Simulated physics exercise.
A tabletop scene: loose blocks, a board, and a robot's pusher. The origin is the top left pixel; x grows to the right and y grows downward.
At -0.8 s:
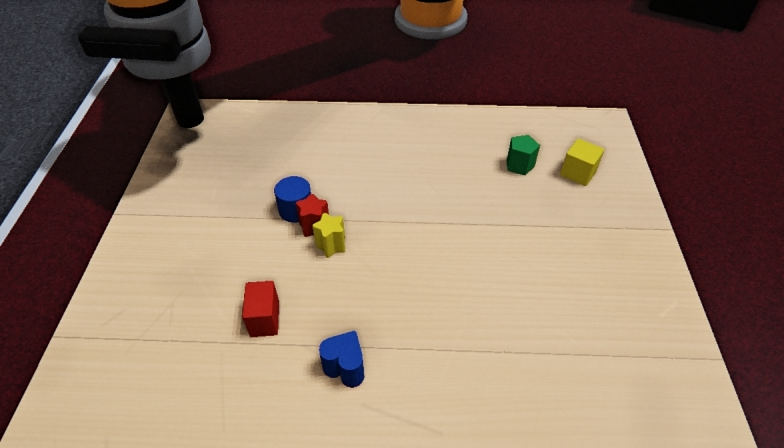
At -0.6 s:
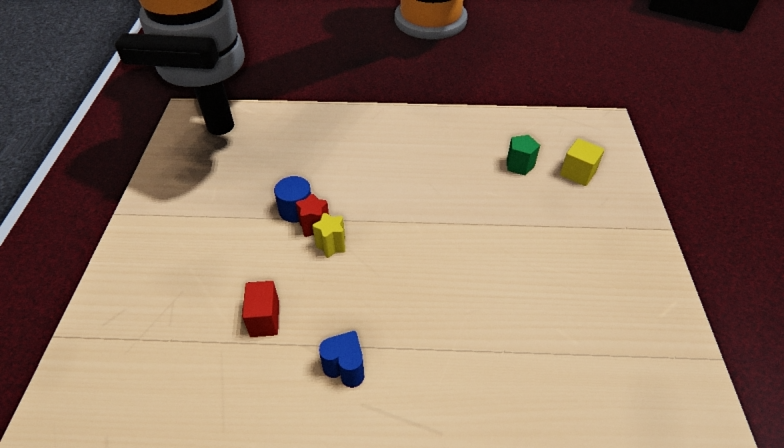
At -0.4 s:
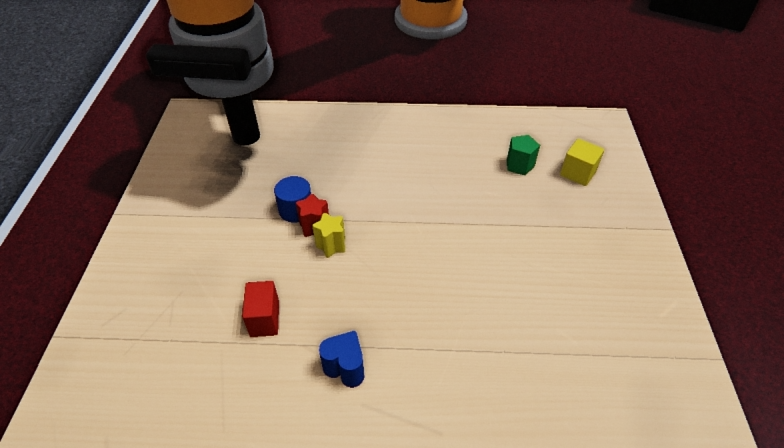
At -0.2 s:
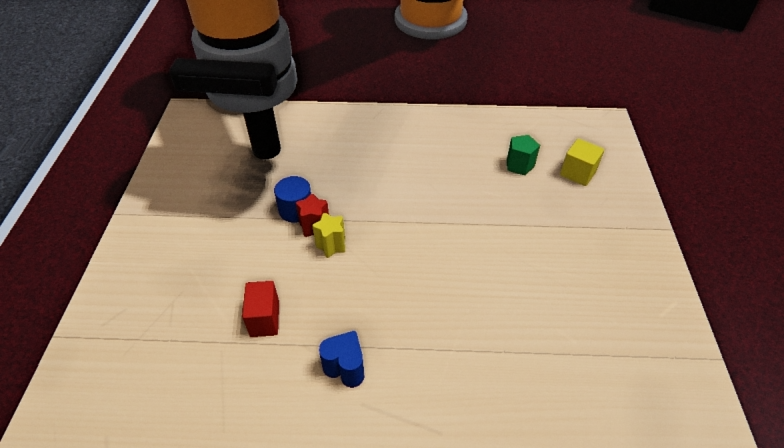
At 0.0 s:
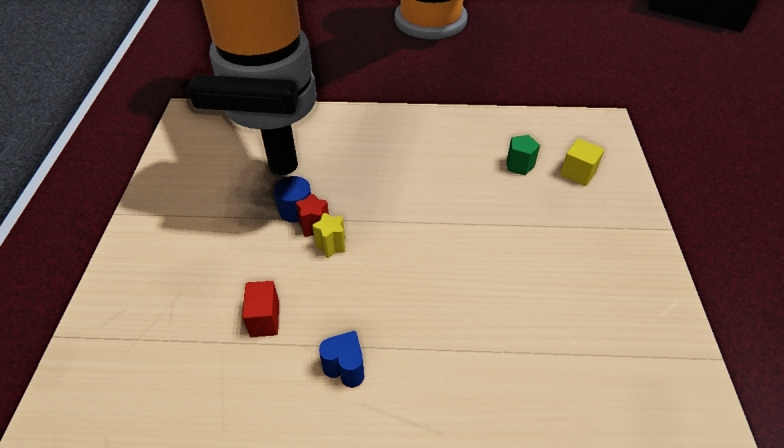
The video shows a robot's black pusher moving right and toward the viewer across a wooden tabletop, nearing a blue round block beside red and yellow star-shaped blocks, while all the loose blocks stay still.
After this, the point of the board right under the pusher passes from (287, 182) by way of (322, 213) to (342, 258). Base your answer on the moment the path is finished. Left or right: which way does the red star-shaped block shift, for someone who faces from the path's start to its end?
Sideways, to the right.
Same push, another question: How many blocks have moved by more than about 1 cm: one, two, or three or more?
The answer is three or more blocks, counting only moves over 1 cm.
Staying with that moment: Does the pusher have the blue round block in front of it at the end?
Final answer: No.
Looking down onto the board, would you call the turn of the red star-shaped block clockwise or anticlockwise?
Rotation: Clockwise.
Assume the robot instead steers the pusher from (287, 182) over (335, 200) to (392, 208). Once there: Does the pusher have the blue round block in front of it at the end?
The answer is no.
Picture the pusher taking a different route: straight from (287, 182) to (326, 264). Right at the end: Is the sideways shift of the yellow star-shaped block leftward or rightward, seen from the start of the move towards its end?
The yellow star-shaped block is shifted sideways to the left, facing along the path from start to end.
The first path, step by step. One third of the way, pusher (311, 186); blue round block (297, 203); red star-shaped block (317, 219); yellow star-shaped block (338, 232).
Two thirds of the way, pusher (328, 212); blue round block (295, 218); red star-shaped block (319, 232), turned 15° anticlockwise; yellow star-shaped block (344, 238), turned 30° anticlockwise.
At the end, pusher (340, 242); blue round block (294, 218); red star-shaped block (315, 250), turned 20° clockwise; yellow star-shaped block (355, 255), turned 50° anticlockwise.
